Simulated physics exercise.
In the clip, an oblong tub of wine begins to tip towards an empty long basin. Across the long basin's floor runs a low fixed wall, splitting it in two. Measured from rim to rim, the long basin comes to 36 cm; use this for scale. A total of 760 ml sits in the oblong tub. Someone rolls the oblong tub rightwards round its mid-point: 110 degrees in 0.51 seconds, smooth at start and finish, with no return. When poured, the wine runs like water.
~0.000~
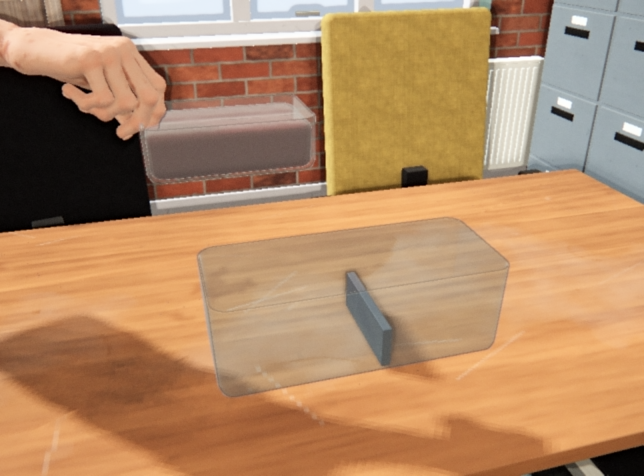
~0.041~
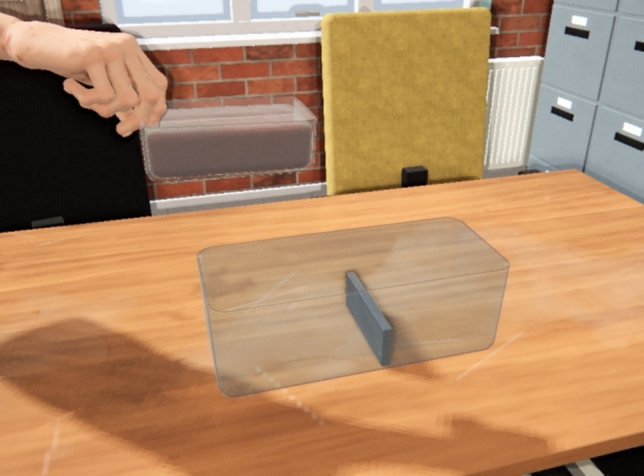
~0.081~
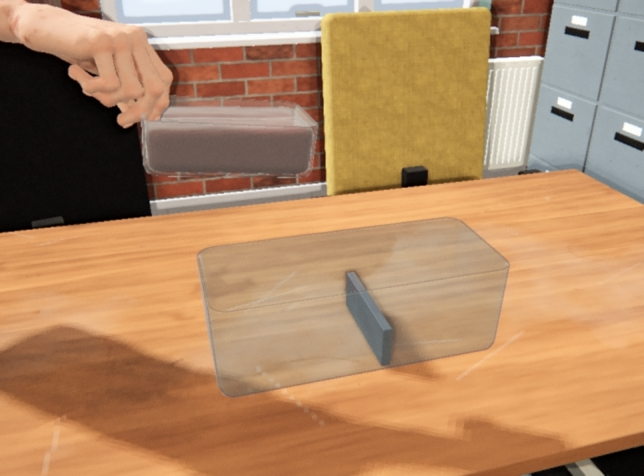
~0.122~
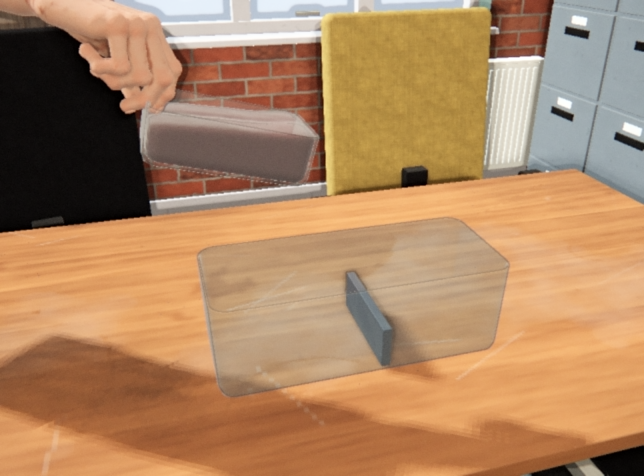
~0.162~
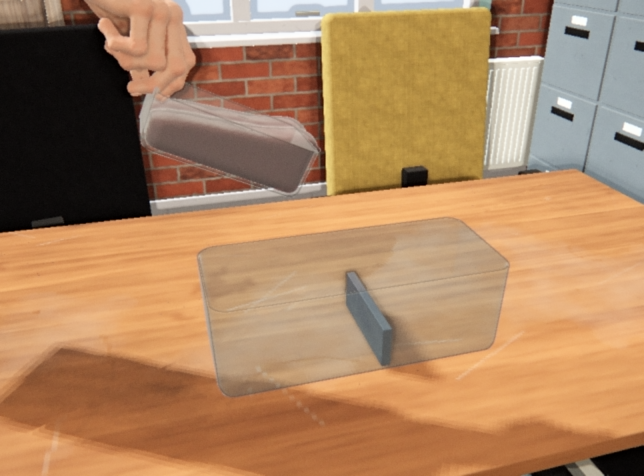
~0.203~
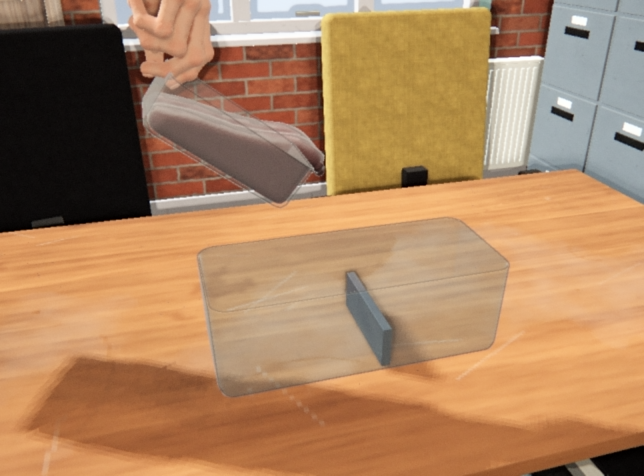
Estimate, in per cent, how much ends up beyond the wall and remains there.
Roughly 7 % ends up beyond the wall.
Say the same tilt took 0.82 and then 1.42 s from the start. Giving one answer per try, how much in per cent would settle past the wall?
35 per cent first, 50 per cent second.
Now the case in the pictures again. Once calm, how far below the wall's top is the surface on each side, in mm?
Close to 34 mm left and close to 52 mm right.
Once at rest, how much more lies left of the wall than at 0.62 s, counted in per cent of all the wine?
That is roughly 10 in a hundred of the whole.
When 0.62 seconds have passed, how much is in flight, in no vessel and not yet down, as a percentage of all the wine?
Estimate: Around 18 per cent.
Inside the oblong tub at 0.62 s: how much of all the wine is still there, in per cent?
Around 2 in a hundred.
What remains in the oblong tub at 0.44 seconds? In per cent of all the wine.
10 %.
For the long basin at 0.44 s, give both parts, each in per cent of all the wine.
Left side near 50, right side near 1.
Then, 0.44 s in, the tilt is 106° and 9 per cent is still to pour, 50 is left of the wall and 1 right of it.
Then, 0.62 s in, the tilt is 110° and 2 per cent is still to pour, 72 is left of the wall and 3 right of it.
Then, 0.81 s in, the tilt is 110° and 0 per cent is still to pour, 67 is left of the wall and 5 right of it.
Then, 1.01 s in, the tilt is 110° and 0 per cent is still to pour, 82 is left of the wall and 7 right of it.
Finally, 82 per cent lies left of the wall, 7 right of it and 11 outside.
